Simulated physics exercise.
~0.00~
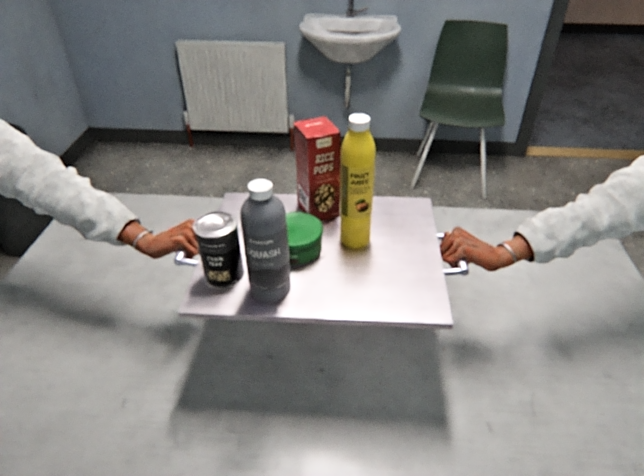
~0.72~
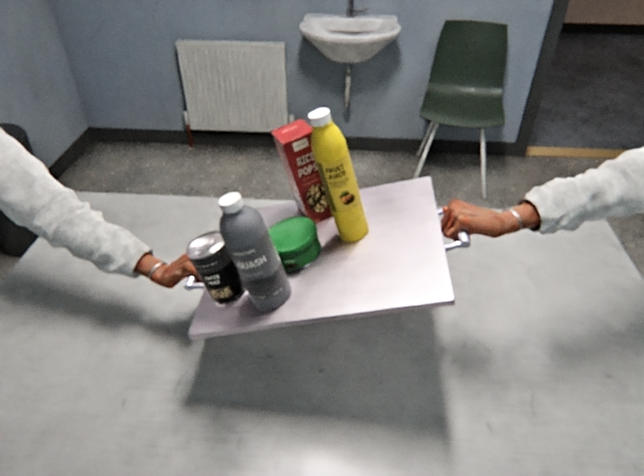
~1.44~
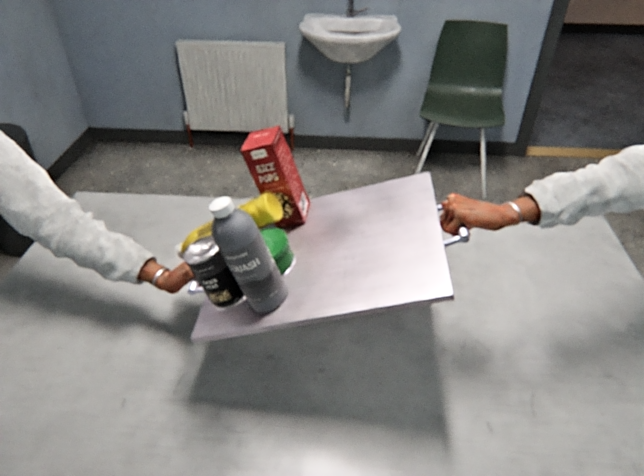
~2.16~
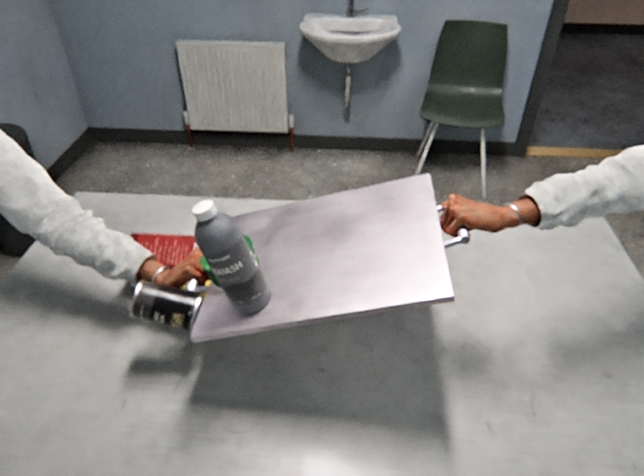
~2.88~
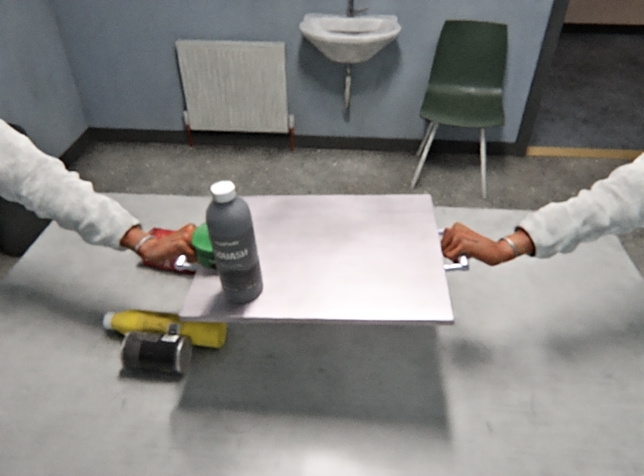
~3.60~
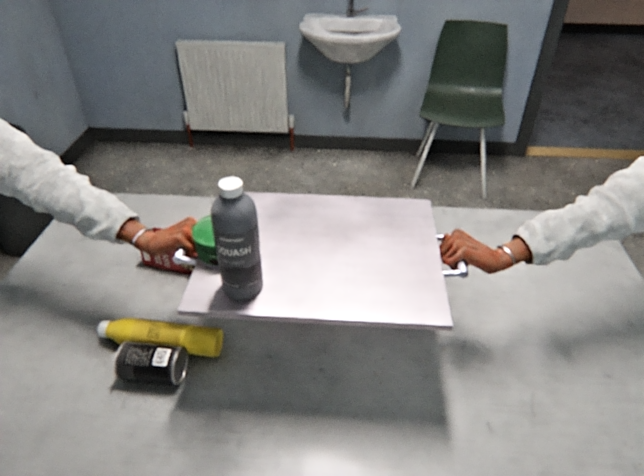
In a blue-walled room with a sink, a radiator and a green chair, seen from slightly above a grey table, two hands hold a pale rimless tray by its side handles. On it stand a black tin and grey bottle at left, a green tub, a red carton and a yellow bottle. The left side dips and everything leans. The yellow bottle topples leftward, then the carton and tin go off the left edge too. The tray levels, with the grey bottle upright and the tub at the left edge, while the yellow bottle, tin and carton lie on the table.
